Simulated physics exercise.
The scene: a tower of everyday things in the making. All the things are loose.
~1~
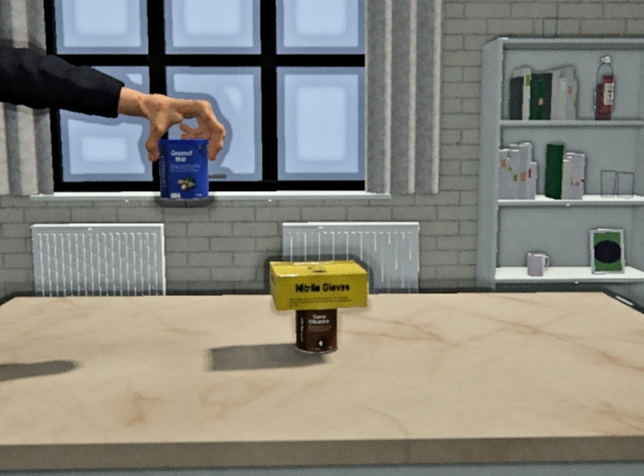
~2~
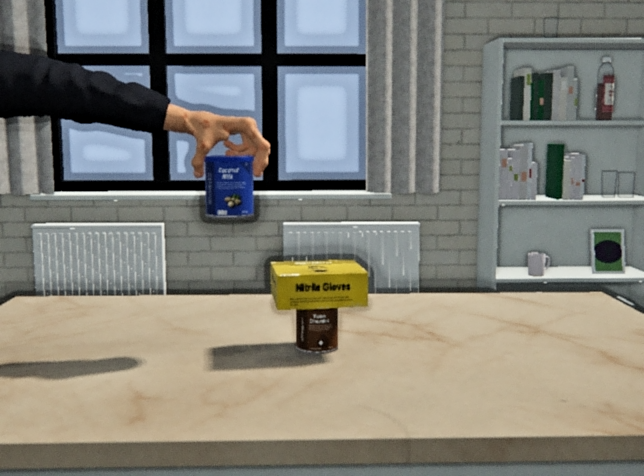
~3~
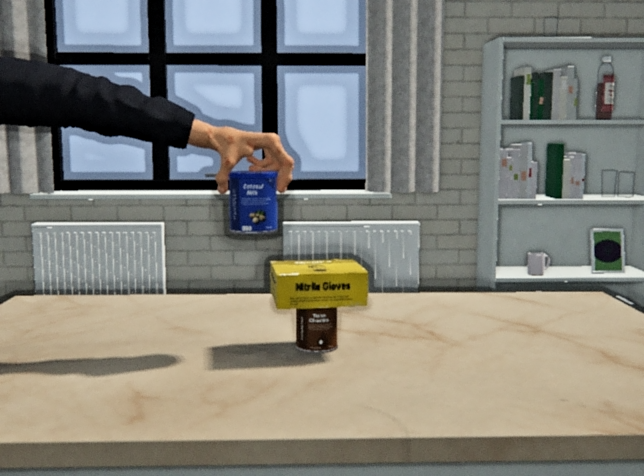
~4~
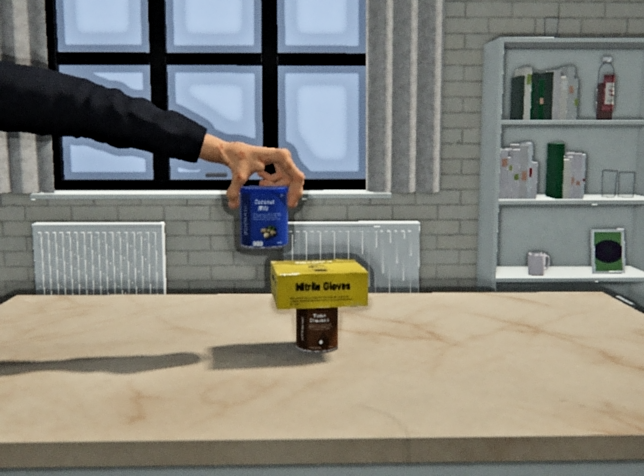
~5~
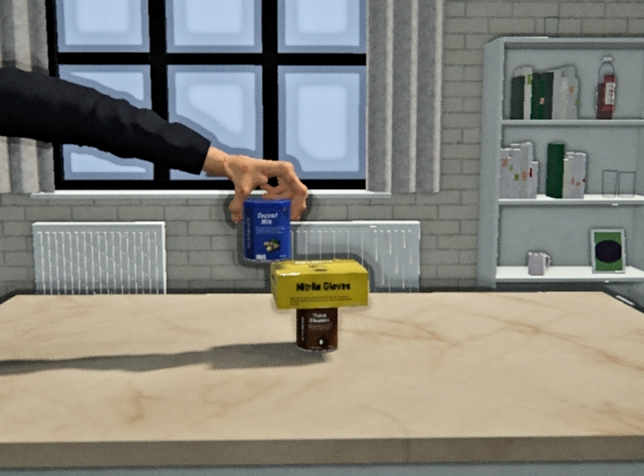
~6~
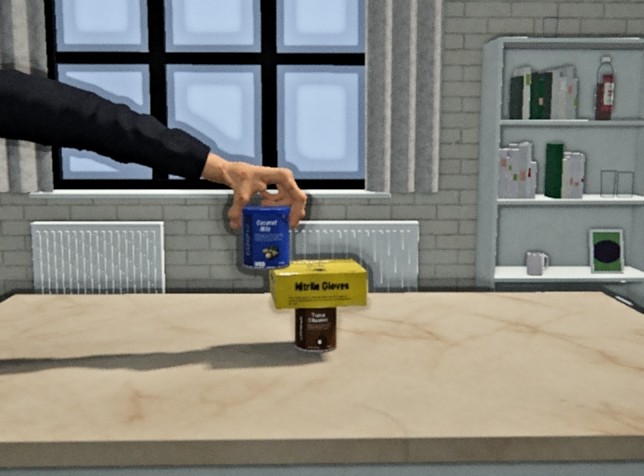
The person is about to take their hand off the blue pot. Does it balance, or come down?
The pile comes apart.
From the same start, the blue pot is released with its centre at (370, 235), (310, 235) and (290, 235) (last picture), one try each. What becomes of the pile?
First, it loses its balance; second, it stays up; third, it keeps its balance.
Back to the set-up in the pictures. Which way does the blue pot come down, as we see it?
To the left.
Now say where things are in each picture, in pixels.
In the first frame, still above its spot; blue pot (184, 170); brown pot (317, 325).
In the second frame, still above its spot; blue pot (229, 186); brown pot (317, 324).
In the third frame, still above its spot; blue pot (253, 202); brown pot (317, 323).
In the fourth frame, still above its spot; blue pot (264, 217); brown pot (317, 324).
In the fifth frame, still above its spot; blue pot (267, 230); brown pot (317, 323).
In the sixth frame, set down, still held; blue pot (266, 237); brown pot (316, 323).
Then, 0.40 s after the last picture, blue pot now fallen.
Then, 0.50 s after the last picture, things are still on the move.
At rest, fallen, blue pot; the other 2 in place. Seen from the same camera at the end, blue pot near (216, 326). The pile gives way.
